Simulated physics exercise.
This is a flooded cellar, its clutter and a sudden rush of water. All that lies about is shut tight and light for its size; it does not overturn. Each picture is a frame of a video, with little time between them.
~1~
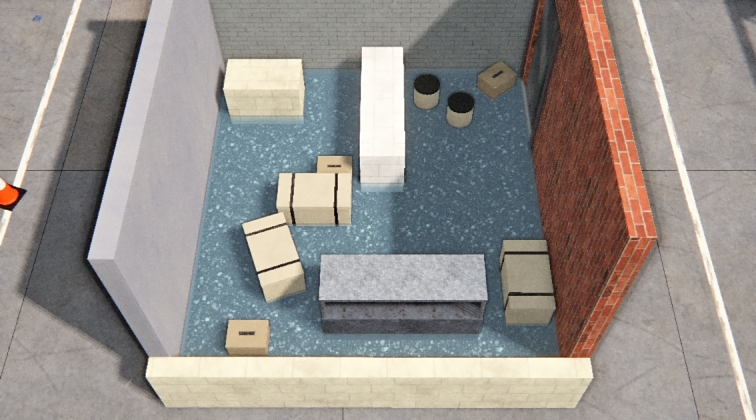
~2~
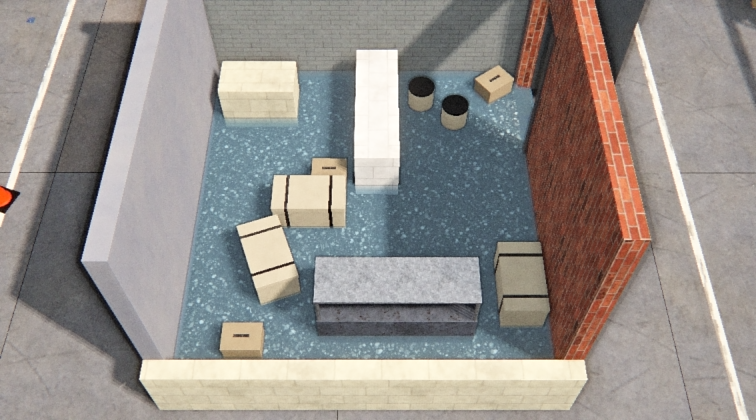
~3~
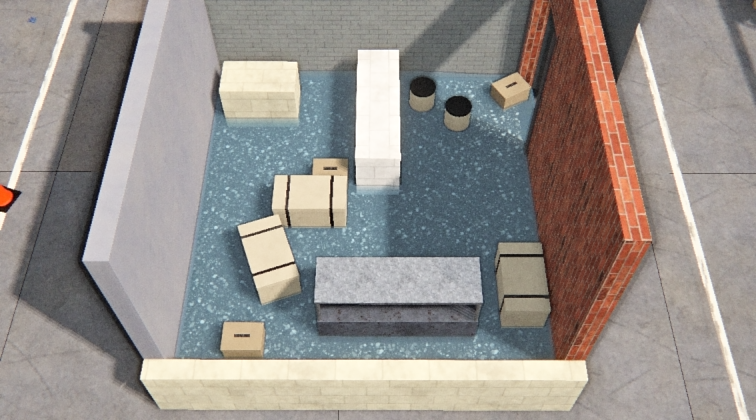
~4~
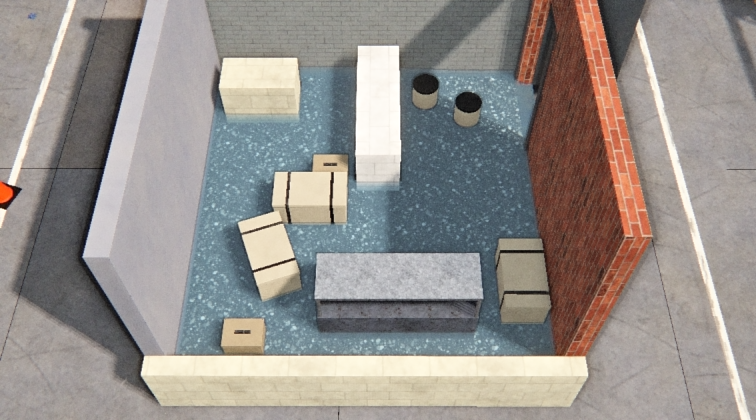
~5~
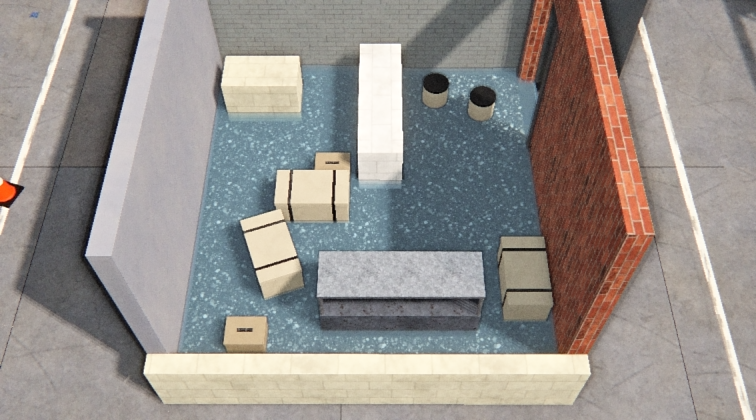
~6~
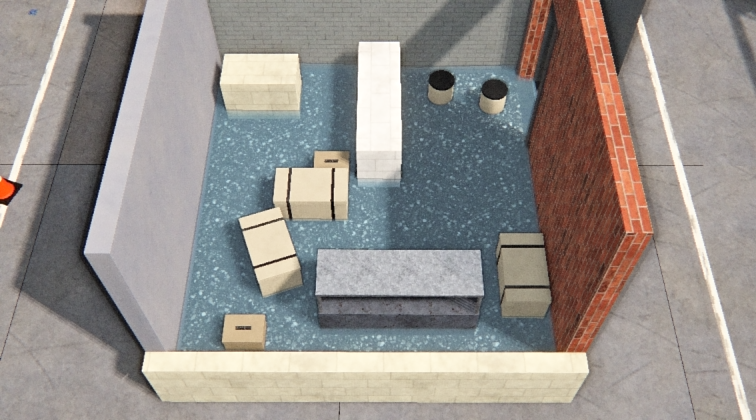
A small box in the far right corner of the flooded room shifted right and went out of sight by the brick wall, then two dark-topped pails drifted a little rightward while the other clutter stayed put.
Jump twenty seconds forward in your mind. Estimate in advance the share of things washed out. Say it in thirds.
Result: High band.
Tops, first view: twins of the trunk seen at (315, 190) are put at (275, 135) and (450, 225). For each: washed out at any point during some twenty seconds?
Going one by one, I'd say it doesn't leave and then it leaves.
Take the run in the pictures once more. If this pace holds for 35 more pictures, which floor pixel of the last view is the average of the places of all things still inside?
What remains is centred near (373, 275).
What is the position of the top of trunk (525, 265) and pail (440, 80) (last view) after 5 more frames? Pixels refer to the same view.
They should be roughly at (523, 240) and (472, 69).
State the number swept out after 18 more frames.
That gives 3.
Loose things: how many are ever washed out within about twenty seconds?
I make it 6 of them.
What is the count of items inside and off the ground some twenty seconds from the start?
Count: 2.
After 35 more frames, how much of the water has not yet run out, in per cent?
Estimate: About 56 %.
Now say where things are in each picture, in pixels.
The first frame shows a pail at (461, 102) floats; a pail at (427, 84) floats; 0 of 8 have shifted.
The second frame shows a pail at (456, 104), afloat; a pail at (422, 86), afloat; 0 of 8 have shifted.
The third frame shows a pail at (459, 106) floats; a pail at (423, 86) floats; 1 of 8 have shifted.
The fourth frame shows a pail at (469, 102) floats, close to its start; a pail at (426, 84), afloat, close to its start; 2 of 8 have shifted.
The fifth frame shows a pail at (483, 96) floats, a stride from its start; a pail at (436, 83), afloat, close to its start; 3 of 8 have shifted.
The sixth frame shows a pail at (495, 89) floats, a stride from its start; a pail at (442, 80), afloat, close to its start; 3 of 8 have shifted.
A moment on, 2 of 8 are out; 6 afloat.
Next, 3 of 8 are out; 5 afloat.
Later, 6 of 8 are out; 2 afloat.
In the end, 6 of 8 are out; 2 afloat.
